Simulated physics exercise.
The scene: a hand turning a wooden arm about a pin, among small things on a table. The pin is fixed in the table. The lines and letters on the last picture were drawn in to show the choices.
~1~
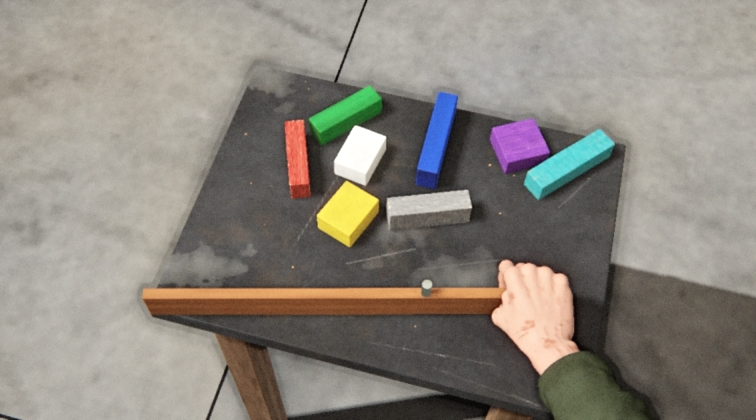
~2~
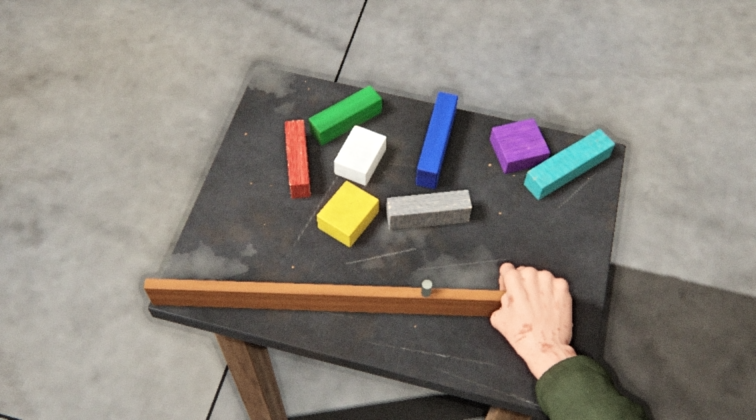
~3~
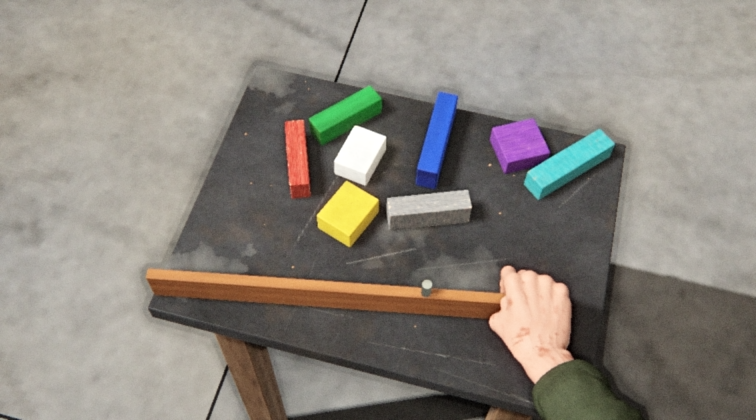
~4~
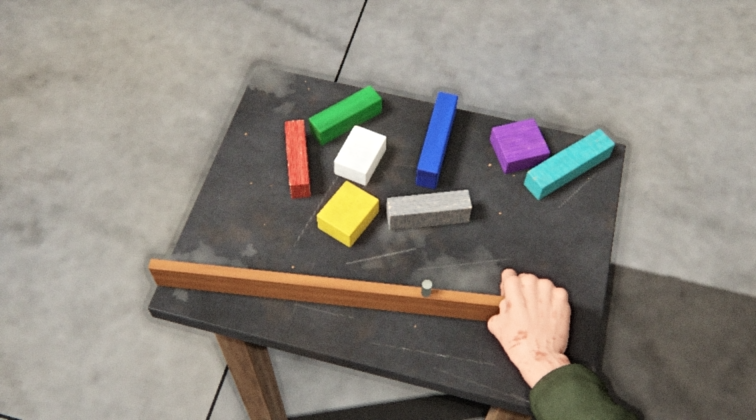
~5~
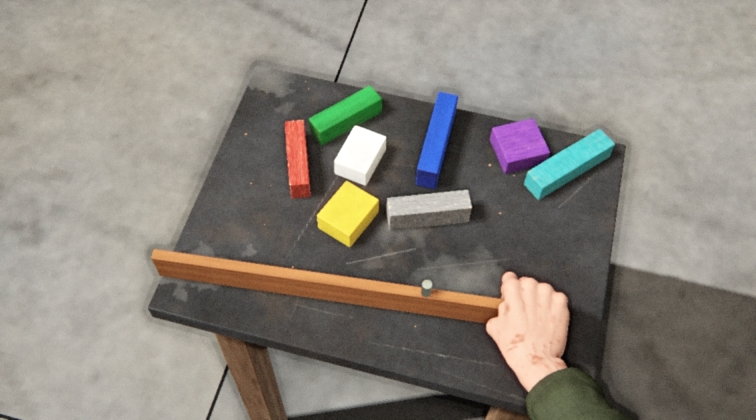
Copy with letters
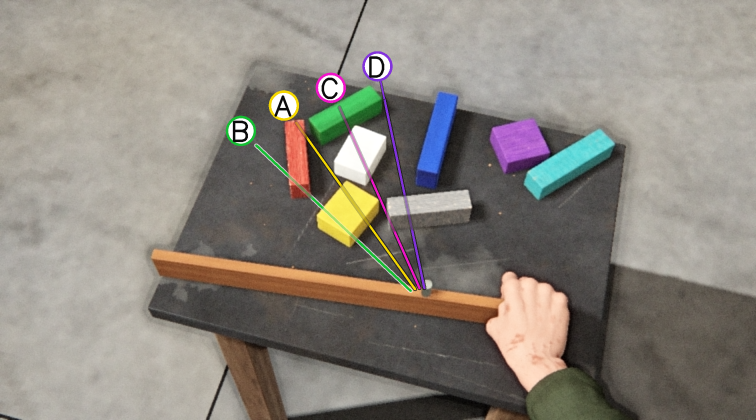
To begin with, a hand grips the right end of a long wooden arm lying nearly level across a dark table, below eight coloured blocks. The hand draws its end slightly downward, and the arm turns a little about its pin, its left end rising gradually while the blocks stay still.
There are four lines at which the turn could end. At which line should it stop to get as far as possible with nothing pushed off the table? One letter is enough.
Up to line C.
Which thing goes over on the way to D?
It is the green stick.
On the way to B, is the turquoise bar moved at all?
By then, no.
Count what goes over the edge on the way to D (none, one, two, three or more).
One.
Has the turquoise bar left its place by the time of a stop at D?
By then, no.
On the marked copy, A at (352, 201); B at (329, 214); C at (377, 192); D at (403, 187).
Following C. Soon after the start, arm (304, 227); purple block (520, 146); turquoise bar (569, 165).
Later, arm (343, 192); red bar (308, 143); grey bar (451, 212).
In the end, arm (374, 178); green stick (397, 95); blue stick (442, 138); nothing has fallen.
As for the rest, A is safe but short; B is safe but short; D drops the green stick.
